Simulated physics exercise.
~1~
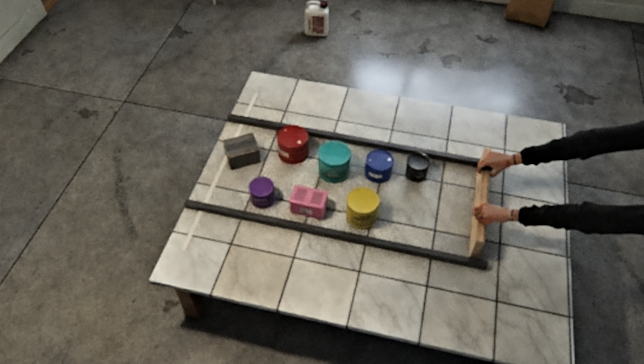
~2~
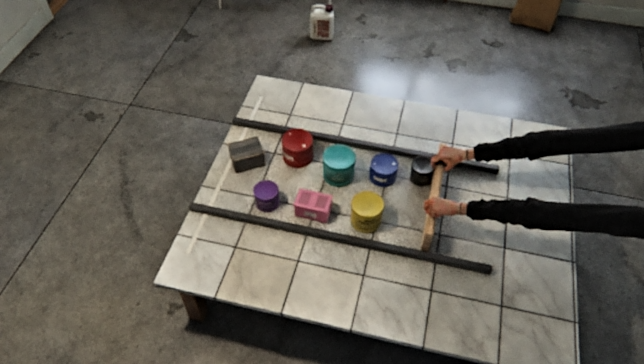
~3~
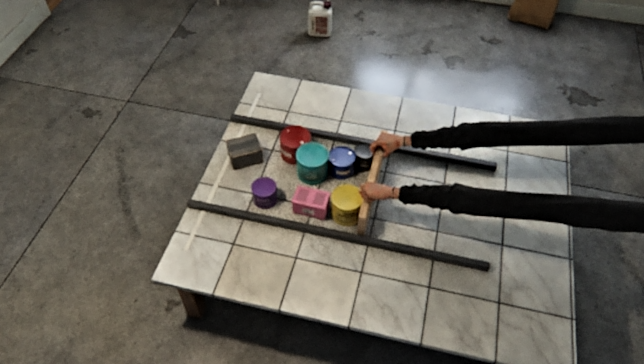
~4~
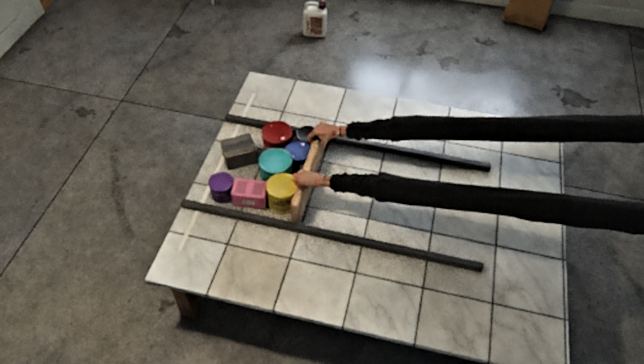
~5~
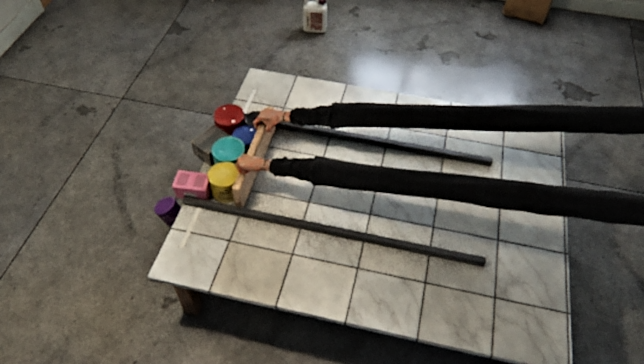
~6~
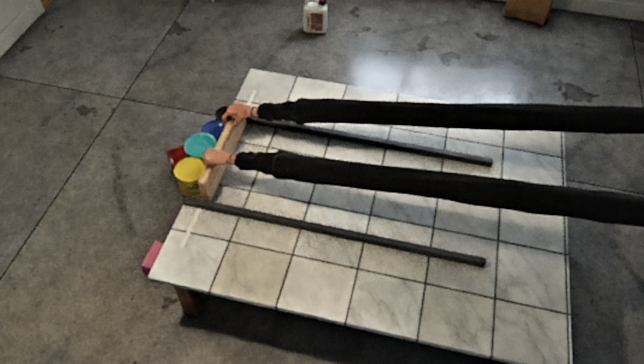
A wooden plank, held by two hands in dark sleeves, slid left along a tiled platform between two dark rails, gathering colorful pails and blocks until several dropped off the left end, the pink one landing below while the yellow one stayed against the plank.
